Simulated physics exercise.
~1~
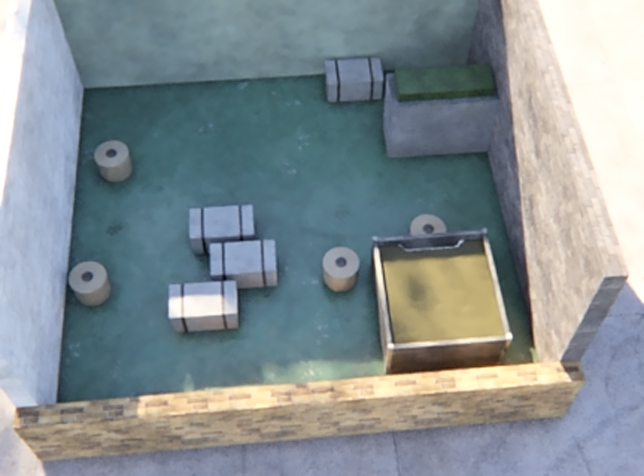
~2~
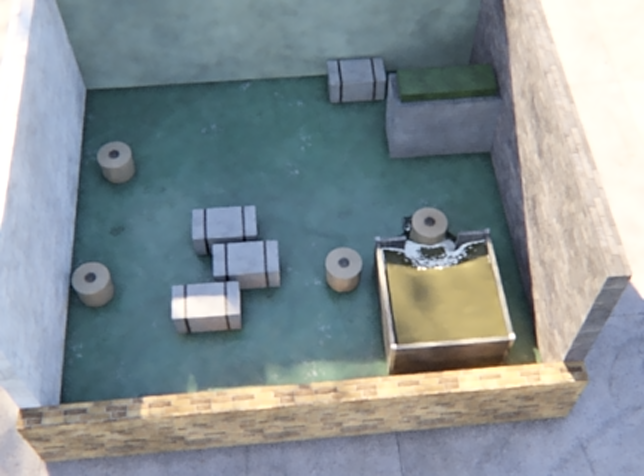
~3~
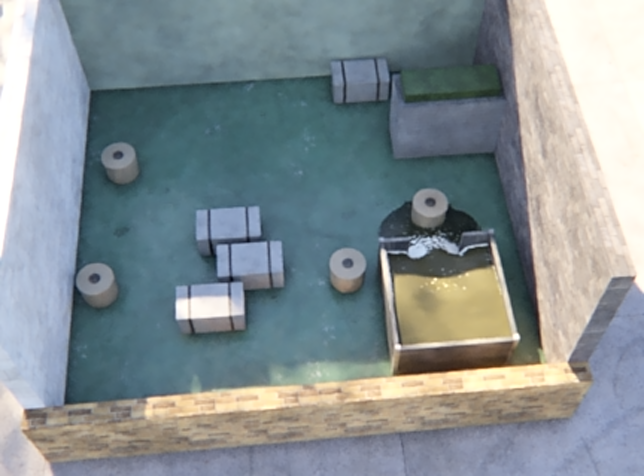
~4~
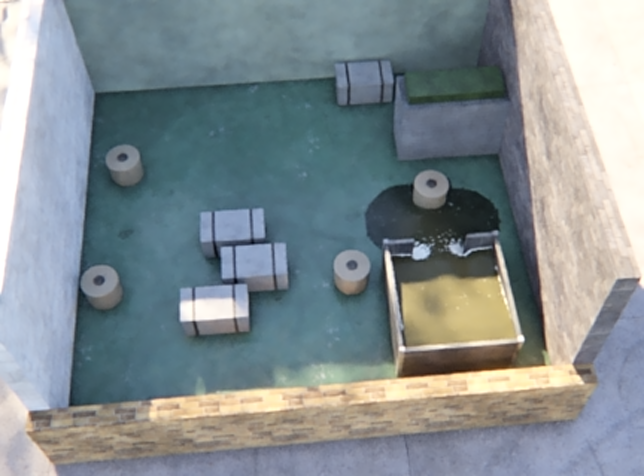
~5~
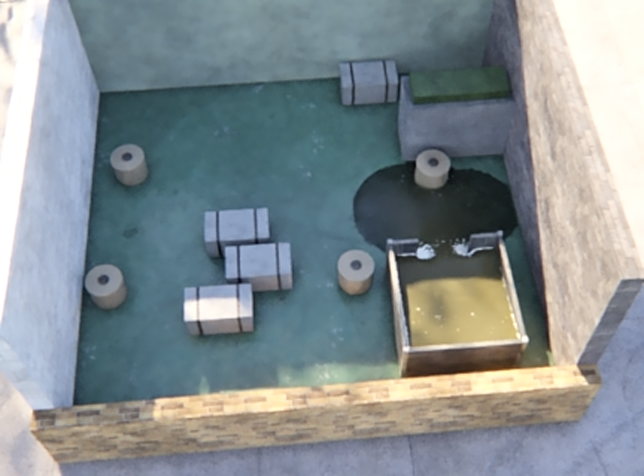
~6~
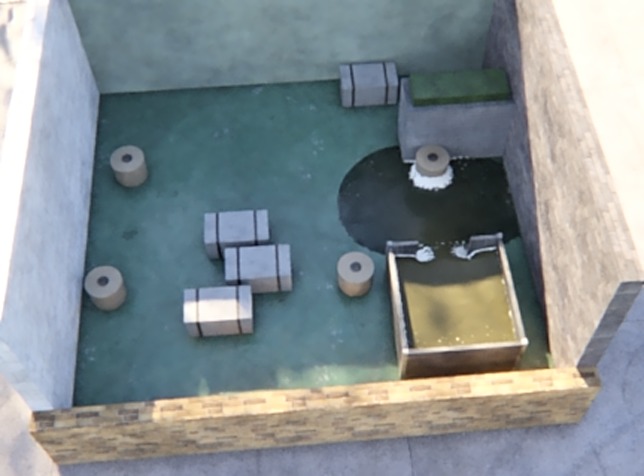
A walled back court with a green floor is seen from high above. Pale, dark-banded boxes sit mid-court and at the back, beside a grey block with a green top, with four round, greyish-tan tubs around them and a yellowish water tank at lower right. As the view drifts slightly left, then steadies, water bursts from the tank's far side, spreading darkly and pushing the nearest tub back toward the block.
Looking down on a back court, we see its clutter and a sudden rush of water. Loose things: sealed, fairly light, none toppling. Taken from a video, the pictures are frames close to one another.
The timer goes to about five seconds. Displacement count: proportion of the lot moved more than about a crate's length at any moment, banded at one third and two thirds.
Proportion: Below one third.
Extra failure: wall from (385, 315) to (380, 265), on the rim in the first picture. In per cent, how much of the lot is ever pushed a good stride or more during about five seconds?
Near 40 in a hundred.
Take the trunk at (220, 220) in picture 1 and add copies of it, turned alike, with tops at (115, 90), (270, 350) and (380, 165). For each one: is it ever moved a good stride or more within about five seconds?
The answers, in order, are remains nearby, remains nearby and displaced a stride.
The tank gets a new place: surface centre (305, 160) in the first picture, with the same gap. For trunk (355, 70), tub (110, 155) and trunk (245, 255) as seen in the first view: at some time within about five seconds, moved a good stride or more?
Result per object - went far, went far, stayed close.
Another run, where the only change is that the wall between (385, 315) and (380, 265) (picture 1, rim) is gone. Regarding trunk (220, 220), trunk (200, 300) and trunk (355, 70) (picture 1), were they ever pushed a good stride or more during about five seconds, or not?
Results in order: Stayed short / cleared that distance / stayed short.
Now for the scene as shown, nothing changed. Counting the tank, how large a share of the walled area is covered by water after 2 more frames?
25 %.
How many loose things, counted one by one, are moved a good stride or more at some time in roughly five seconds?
I make it 1 of them.
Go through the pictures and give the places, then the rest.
The first picture shows a tub at (428, 229) rests on the ground; a tub at (341, 262) rests on the ground; 0 of 8 have shifted.
The second picture shows a tub at (430, 222) rests on the ground, close to its start; a tub at (344, 263), on the bottom; 1 of 8 have shifted.
The third picture shows a tub at (430, 202), on the bottom, a stride from its start; a tub at (348, 263), on the bottom; 1 of 8 have shifted.
The fourth picture shows a tub at (431, 184), on the bottom, a stride from its start; a tub at (352, 265) rests on the ground; 1 of 8 have shifted.
The fifth picture shows a tub at (433, 163) rests on the ground, a stride from its start; a tub at (356, 265) rests on the ground; 1 of 8 have shifted.
The sixth picture shows a tub at (433, 157) rests on the ground, a stride from its start; a tub at (355, 267) rests on the ground; 1 of 8 have shifted.
A moment on, 1 of 8 are well off their spots; 1 afloat.
Next, 1 of 8 are well off their spots; 1 afloat.
Later, 1 of 8 are well off their spots; 0 afloat.
In the end, 1 of 8 are well off their spots, and 1 have been at some point; 0 afloat.
